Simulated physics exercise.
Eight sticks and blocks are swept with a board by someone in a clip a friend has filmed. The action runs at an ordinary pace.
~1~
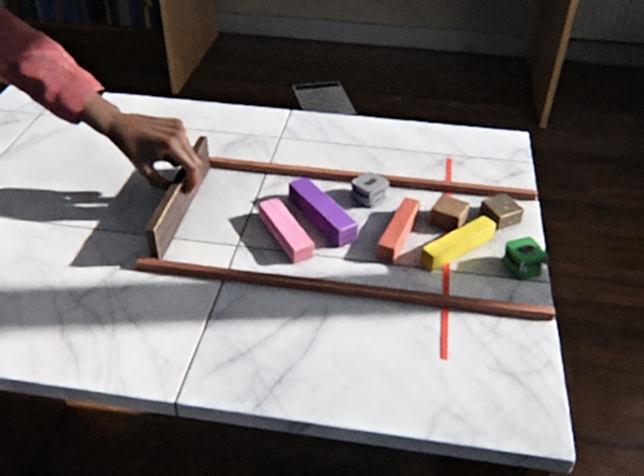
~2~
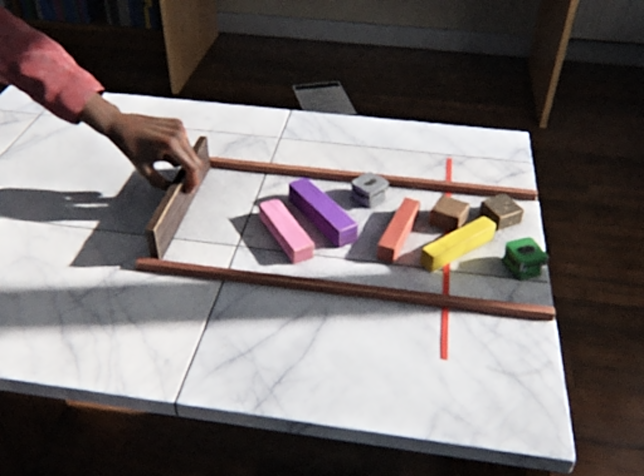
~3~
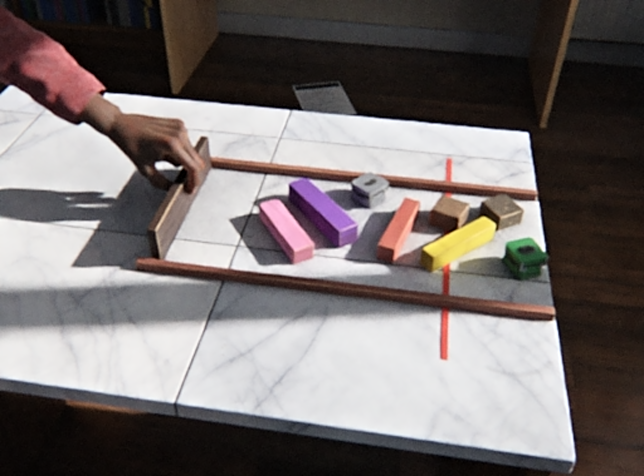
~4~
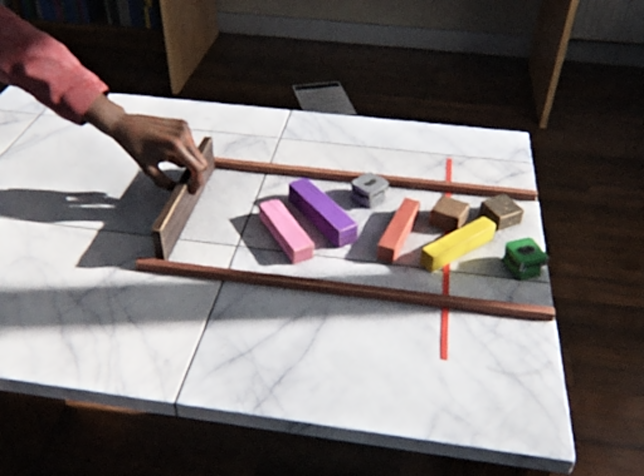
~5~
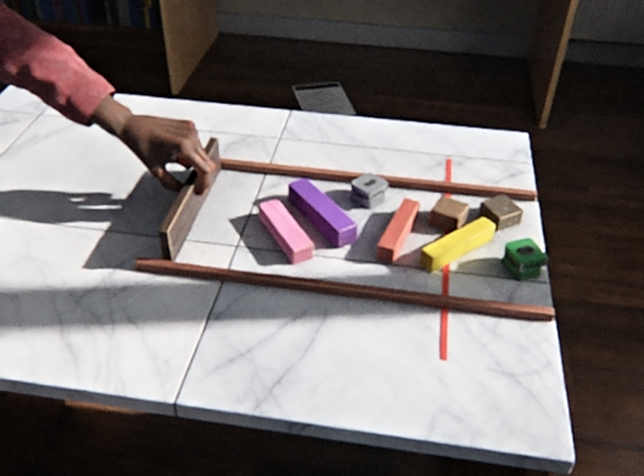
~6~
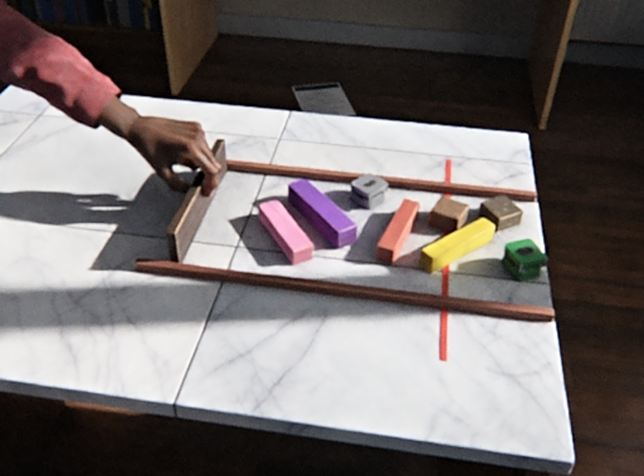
The clip opens on a hand holding an upright wooden board between two rails on a marble-patterned tabletop, with colourful sticks and small blocks lying to the right near a red line. The hand then slides the board slightly to the right, while the scattered pieces stay still.
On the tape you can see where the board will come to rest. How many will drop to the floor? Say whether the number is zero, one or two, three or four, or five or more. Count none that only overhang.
Count: One or two.
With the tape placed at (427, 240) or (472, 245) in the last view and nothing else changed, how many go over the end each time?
First 0, second 3.
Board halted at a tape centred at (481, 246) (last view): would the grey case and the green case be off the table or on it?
As for the grey case, it is retained; as for the green case, it is not retained.
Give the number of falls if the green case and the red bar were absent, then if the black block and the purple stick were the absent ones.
Count of fallen: 0 / 0.
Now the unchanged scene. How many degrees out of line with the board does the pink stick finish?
Roughly 0°.
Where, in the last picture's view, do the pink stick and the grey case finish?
Reading them off: First (458, 257); then (492, 199).
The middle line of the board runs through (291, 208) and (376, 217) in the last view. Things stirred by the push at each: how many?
First 2, then 6.
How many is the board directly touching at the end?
Number in contact with it: 1.
Soon after, none off yet; green case at rest near (523, 260); black block at rest near (501, 213); yellow stick at rest near (458, 245).
After that, none off yet; green case moving near (528, 261); black block displaced a little near (515, 212); yellow stick displaced a little near (497, 255).
In the end, the number that fall off is one or two; gone, black block and green case.
